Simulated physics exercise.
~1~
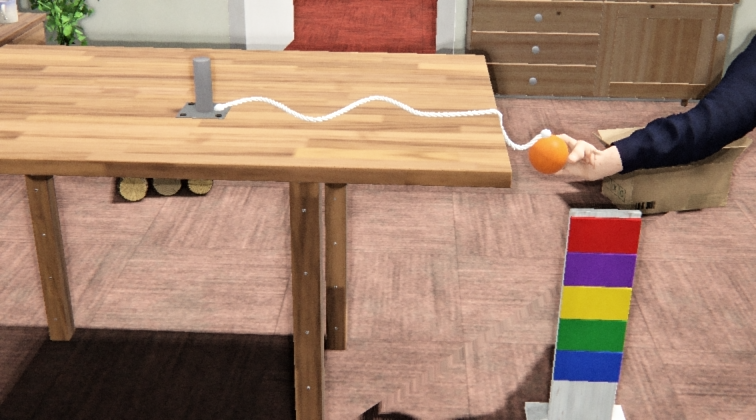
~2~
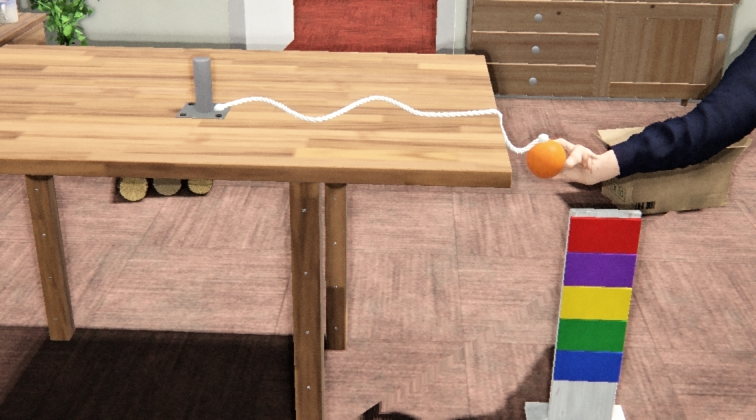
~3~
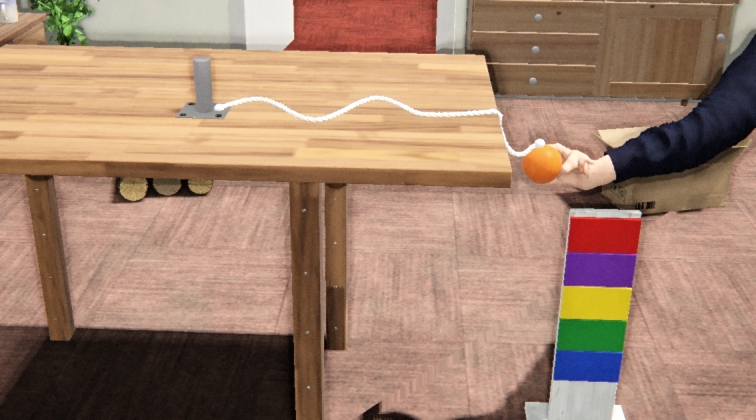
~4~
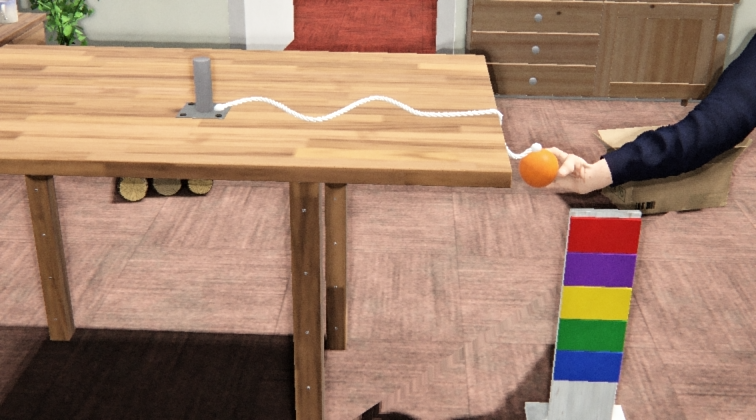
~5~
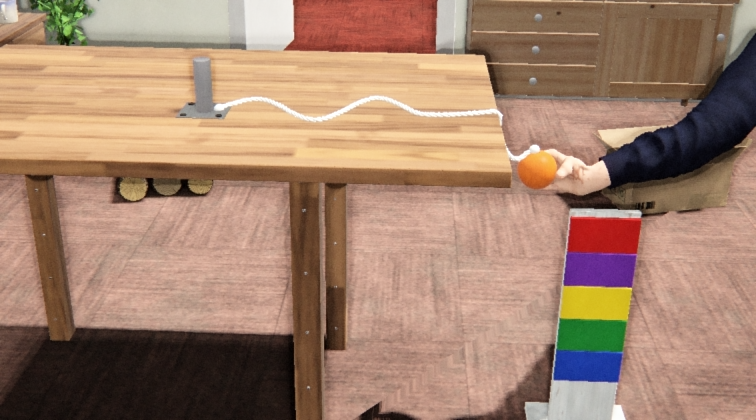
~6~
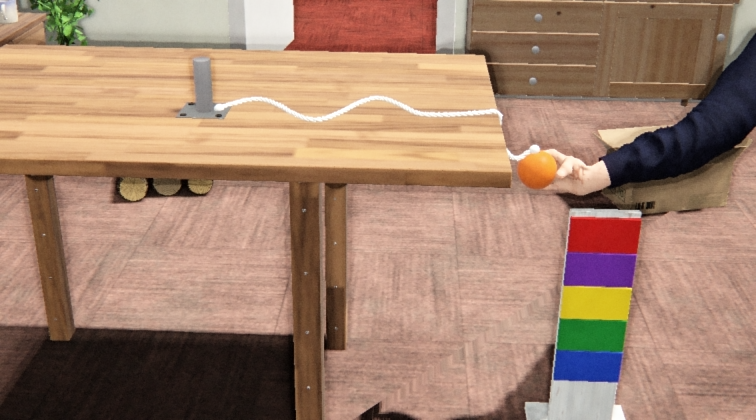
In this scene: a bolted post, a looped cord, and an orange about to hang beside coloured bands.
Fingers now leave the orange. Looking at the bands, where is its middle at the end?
Its middle is at the yellow band.
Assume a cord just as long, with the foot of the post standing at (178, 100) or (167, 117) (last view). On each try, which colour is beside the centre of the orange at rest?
First try: Purple; second try: Purple.
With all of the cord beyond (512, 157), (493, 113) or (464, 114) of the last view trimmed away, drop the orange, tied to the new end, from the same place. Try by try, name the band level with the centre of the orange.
Try 1 - purple; try 2 - red; try 3 - above them all.
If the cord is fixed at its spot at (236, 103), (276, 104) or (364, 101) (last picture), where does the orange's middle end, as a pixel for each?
Result per try (px, approx.): (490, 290); (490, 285); (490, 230).
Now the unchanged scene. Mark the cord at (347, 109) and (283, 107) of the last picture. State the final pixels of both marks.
Around (410, 112); the other one around (310, 111).
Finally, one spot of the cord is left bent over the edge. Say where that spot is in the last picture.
Look near (405, 108).
A little later, orange near (504, 282); level with purple.
Next, orange near (472, 300); level with yellow.
When it is over, orange near (486, 302); level with yellow. The yellow one.
